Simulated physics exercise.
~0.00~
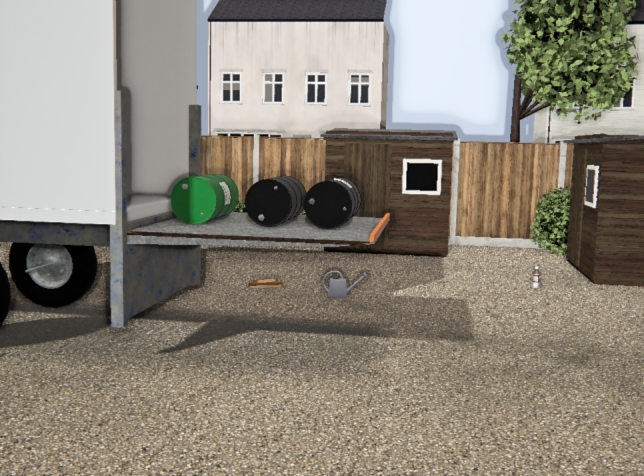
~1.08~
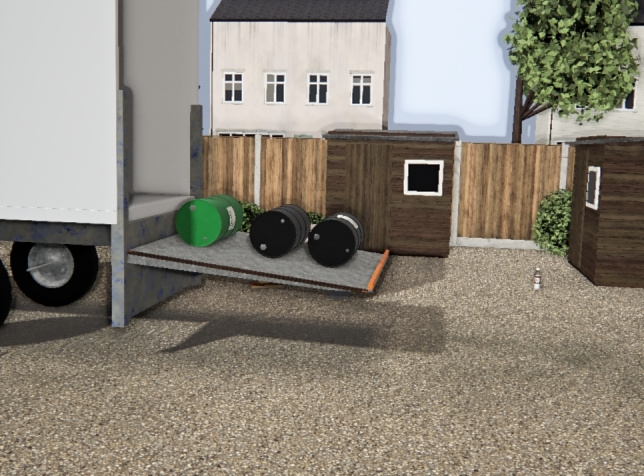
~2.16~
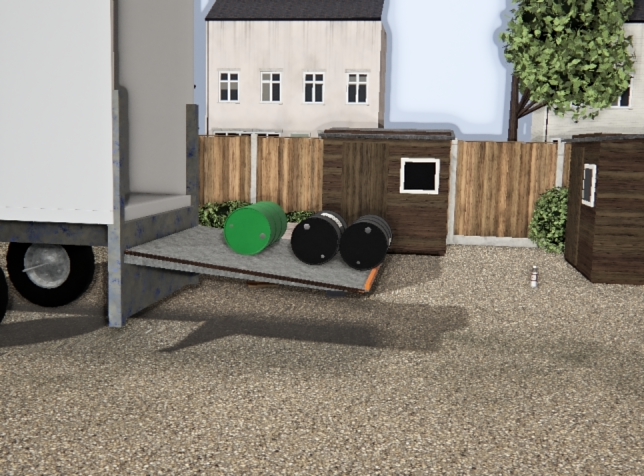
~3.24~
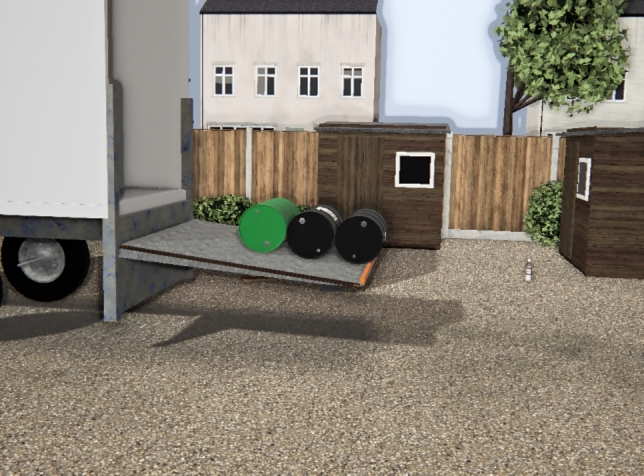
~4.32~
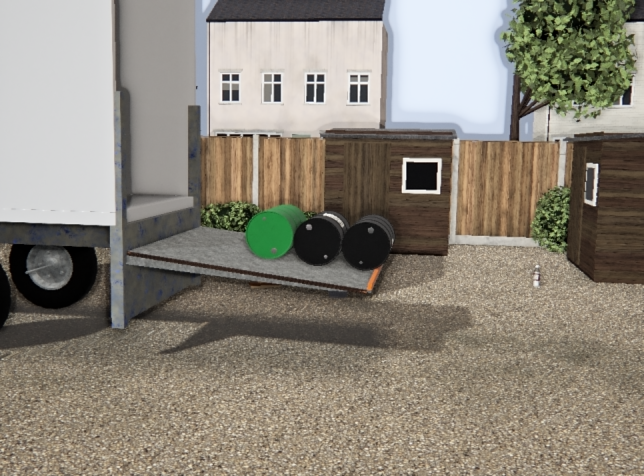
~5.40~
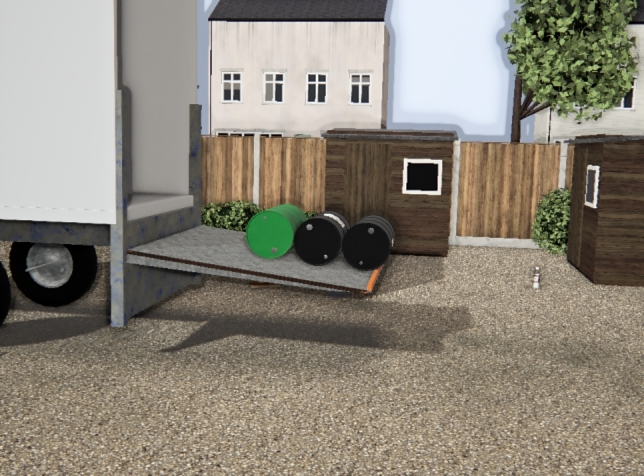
On a gravel yard bordered by a wooden fence and dark sheds, a green drum and two black ones lie on their sides across the raised tail-lift of a truck. The platform sinks a little and tips down towards its outer edge, where an orange strip stands upright. All three drums roll right, the black pair leading and the green one trailing behind. The black drums gather near the strip, and the green drum closes the gap until it reaches them. They settle side by side, all still aboard the sloping platform.
